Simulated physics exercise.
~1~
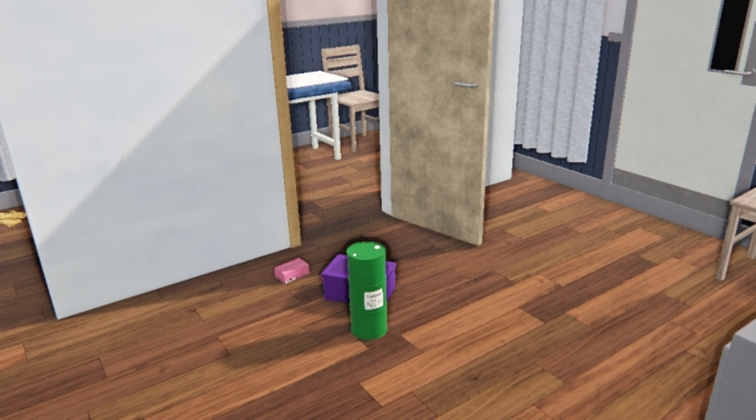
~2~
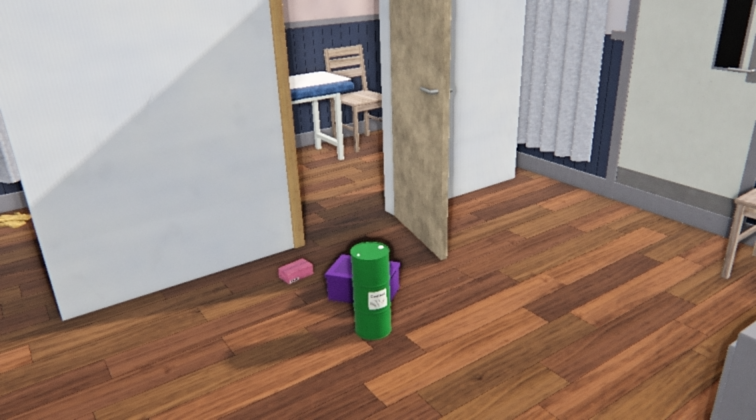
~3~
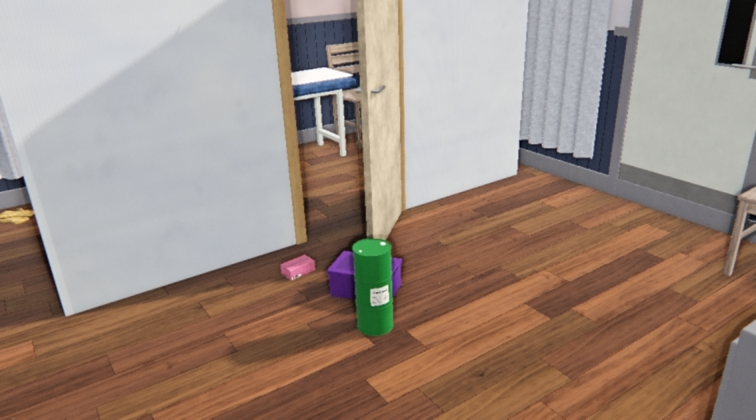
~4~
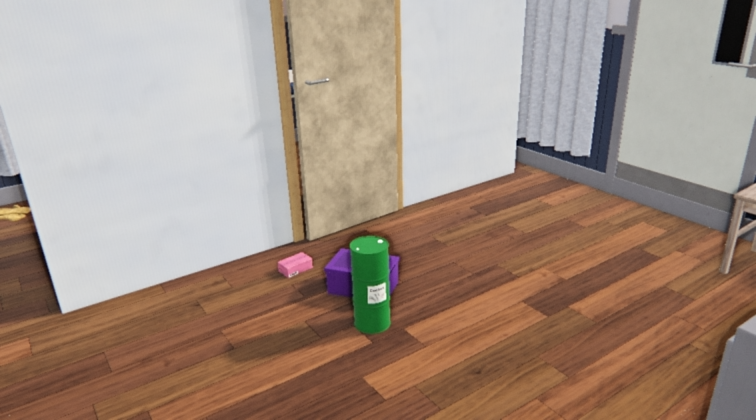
A mottled beige door, standing wide open in a white wall, swings steadily toward its frame behind a green canister, a purple tote and a small pink box on the wooden floor. It ends nearly shut, with a narrow gap at its left edge, and the three objects stay still.
